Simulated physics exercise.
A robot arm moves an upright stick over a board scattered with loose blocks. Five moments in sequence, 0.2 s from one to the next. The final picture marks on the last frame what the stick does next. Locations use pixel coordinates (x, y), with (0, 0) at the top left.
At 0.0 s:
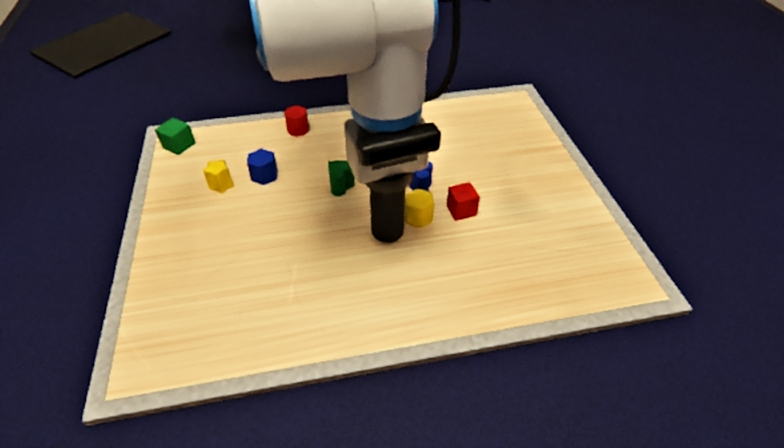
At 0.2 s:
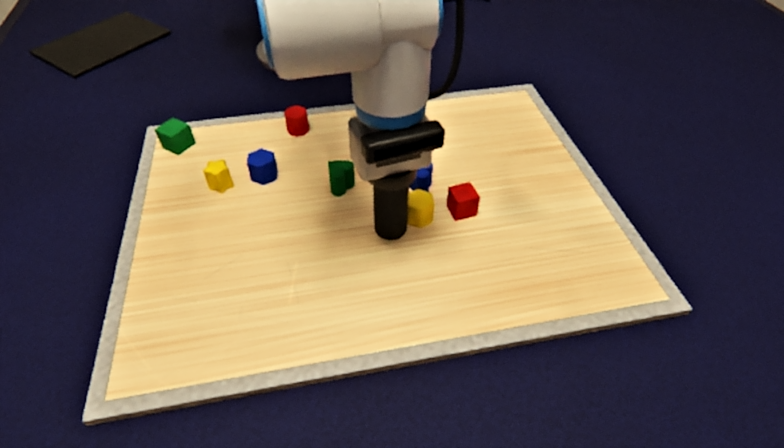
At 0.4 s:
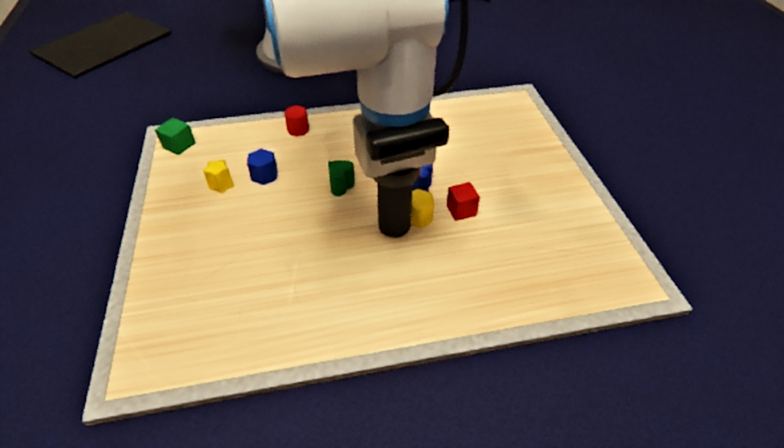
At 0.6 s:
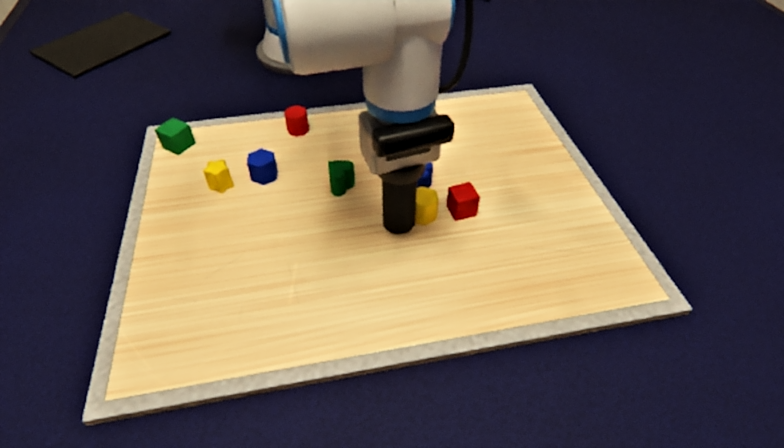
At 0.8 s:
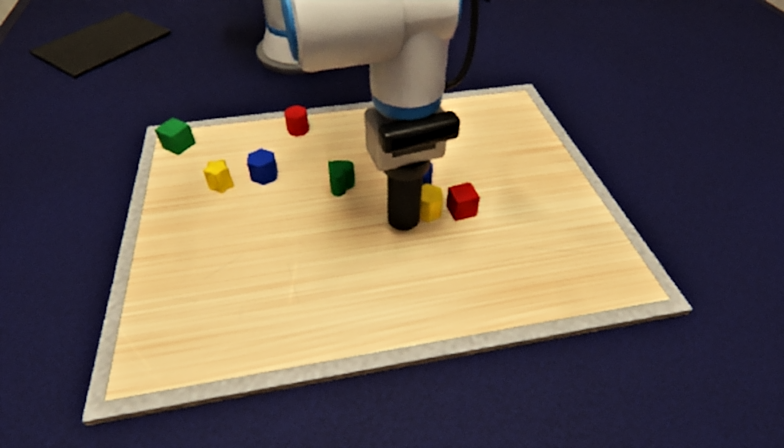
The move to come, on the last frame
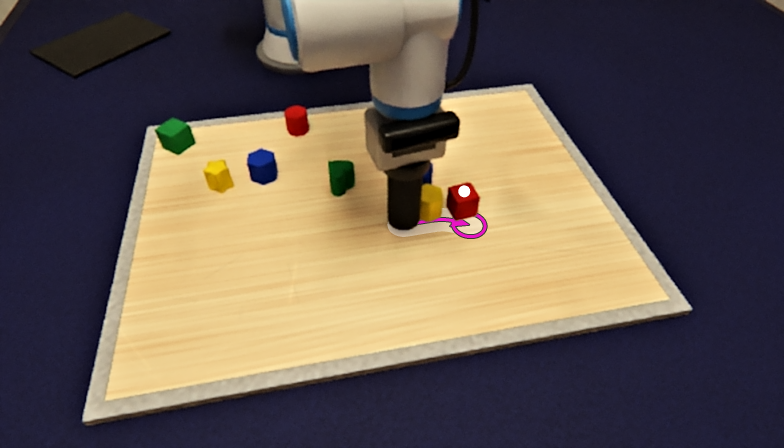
Robot arm easing a black upright stick slightly right and nudging a yellow block toward a red one among scattered coloured blocks.
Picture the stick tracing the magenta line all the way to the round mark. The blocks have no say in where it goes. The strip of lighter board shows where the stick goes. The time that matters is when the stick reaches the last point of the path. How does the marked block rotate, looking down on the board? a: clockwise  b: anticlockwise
The answer is a.
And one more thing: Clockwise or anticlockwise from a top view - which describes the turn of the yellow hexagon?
The turn is anti-clockwise.
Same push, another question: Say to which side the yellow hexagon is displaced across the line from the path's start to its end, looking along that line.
The shift is to the left of that direction.
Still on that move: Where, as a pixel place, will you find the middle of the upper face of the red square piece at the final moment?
The answer is (479, 187).
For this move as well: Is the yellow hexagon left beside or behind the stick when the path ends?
I'd say yes.
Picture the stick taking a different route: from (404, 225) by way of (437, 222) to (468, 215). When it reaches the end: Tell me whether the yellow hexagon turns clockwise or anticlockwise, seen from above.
My answer: Anticlockwise.
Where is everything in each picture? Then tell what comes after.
Lower end of the stick (388, 230), tops of blocks, blue heart-shaped block partly hidden, yellow hexagon (420, 198), red square piece (464, 191), in the first frame.
Stick (391, 228), blocks as before, in the second frame.
Stick (394, 226), blocks as before, in the third frame.
Stick (399, 222), yellow hexagon (424, 196), in the fourth frame.
Stick (404, 219), blue heart-shaped block hidden, yellow hexagon (429, 193), red square piece (464, 191), in the fifth frame.
The drawn path runs from (404, 225) over (425, 221) and (447, 220) to (469, 225); the dot is on the red square piece.
On the path given first. Halfway along, stick (438, 214); yellow hexagon (449, 182), turned 55° anticlockwise; red square piece (475, 188), turned 40° clockwise.
At the end, stick (470, 219); blue heart-shaped block not moved; yellow hexagon (450, 180), turned 70° anticlockwise; red square piece (479, 187), turned 40° clockwise.
